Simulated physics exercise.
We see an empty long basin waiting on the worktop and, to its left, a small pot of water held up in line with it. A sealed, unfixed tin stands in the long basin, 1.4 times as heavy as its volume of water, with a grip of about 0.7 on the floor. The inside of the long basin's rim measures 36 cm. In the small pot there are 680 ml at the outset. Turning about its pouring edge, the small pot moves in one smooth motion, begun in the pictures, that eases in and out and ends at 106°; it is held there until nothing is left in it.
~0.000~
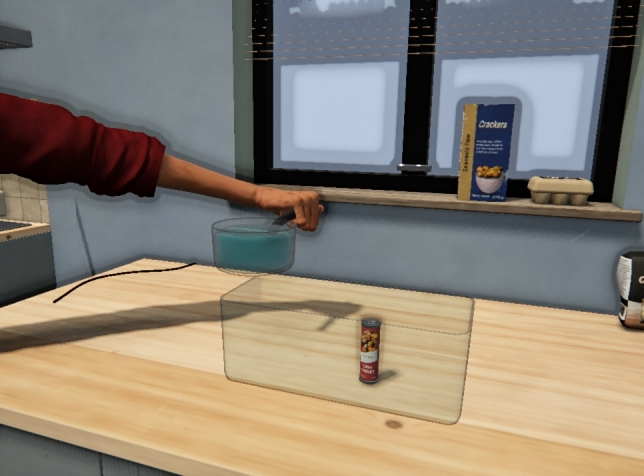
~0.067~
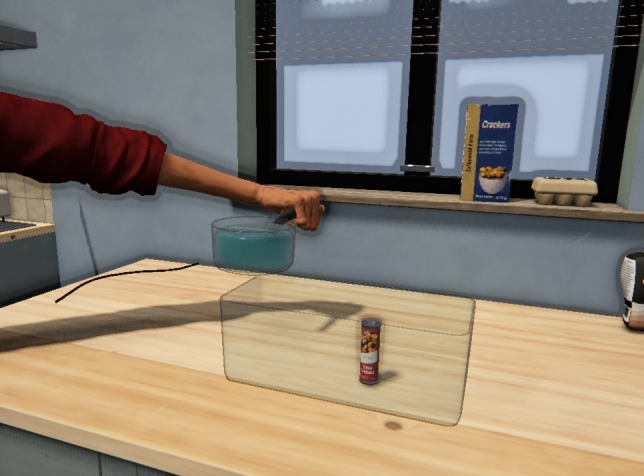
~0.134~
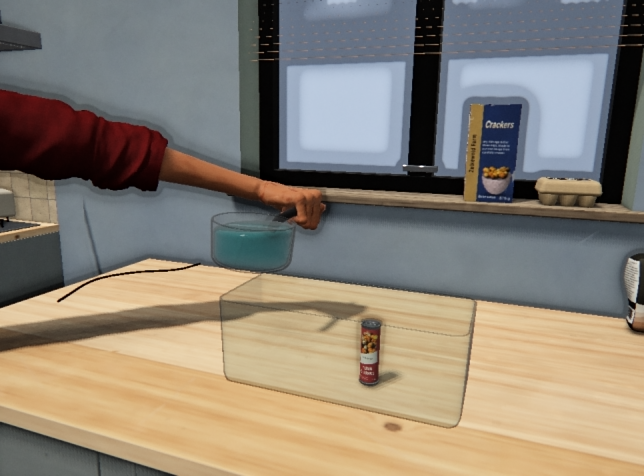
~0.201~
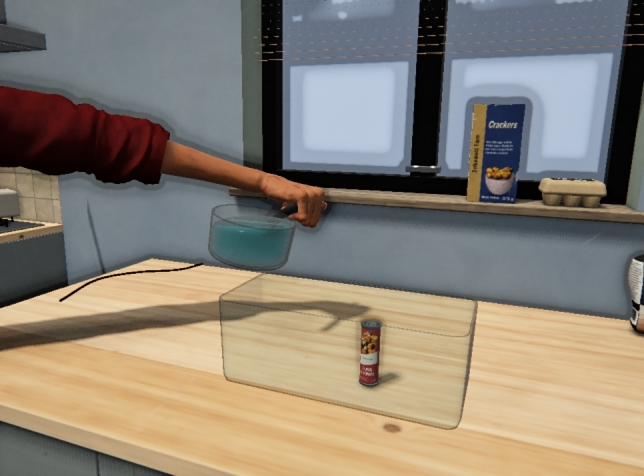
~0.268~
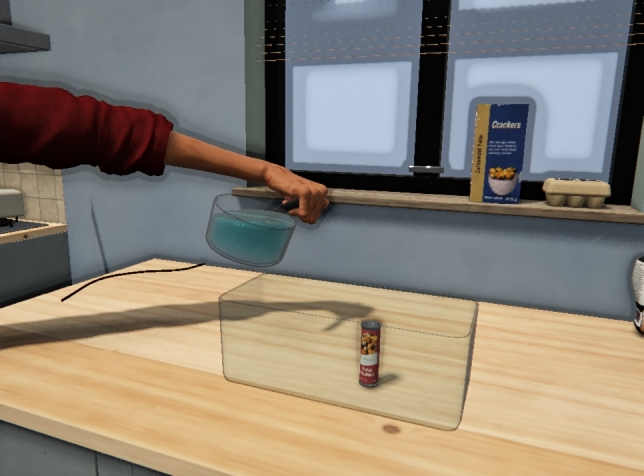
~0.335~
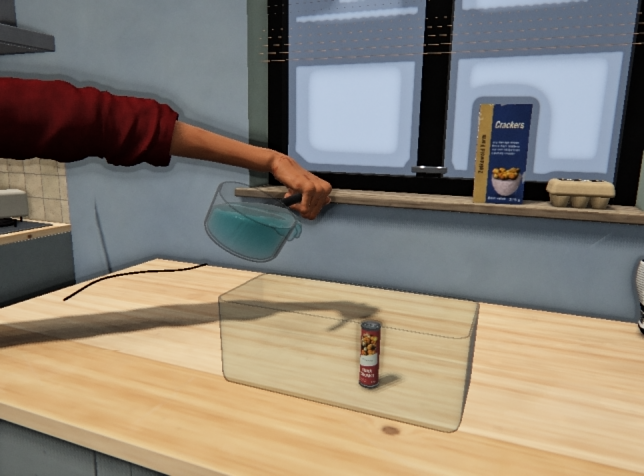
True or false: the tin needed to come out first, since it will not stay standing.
True.
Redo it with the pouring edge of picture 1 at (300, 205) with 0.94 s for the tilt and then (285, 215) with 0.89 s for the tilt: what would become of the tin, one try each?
In the first try it remains standing; in the second it comes down.
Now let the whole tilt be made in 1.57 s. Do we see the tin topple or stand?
The tin stays on its base.
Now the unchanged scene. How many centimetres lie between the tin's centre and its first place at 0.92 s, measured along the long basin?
I'd put it at around 2 centimetres.
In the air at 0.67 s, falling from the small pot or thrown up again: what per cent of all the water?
Near 42 per cent at that moment.
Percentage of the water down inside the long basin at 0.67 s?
About 26 per cent.
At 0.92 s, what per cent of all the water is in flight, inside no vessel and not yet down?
Around 10 percent of the liquid.
Then, 0.67 s in, the tilt is 85° and 32 per cent is still to pour; the tin stands where it began.
Then, 0.92 s in, the tilt is 106° and 4 per cent is still to pour; the tin leans 24°.
Then, 1.17 s in, the tilt is 106° and 0 per cent is still to pour; the tin lies on its side.
Then, 1.45 s in, the tilt is 106° and 0 per cent is still to pour; the tin lies on its side.
Finally, the tin lies on its side.
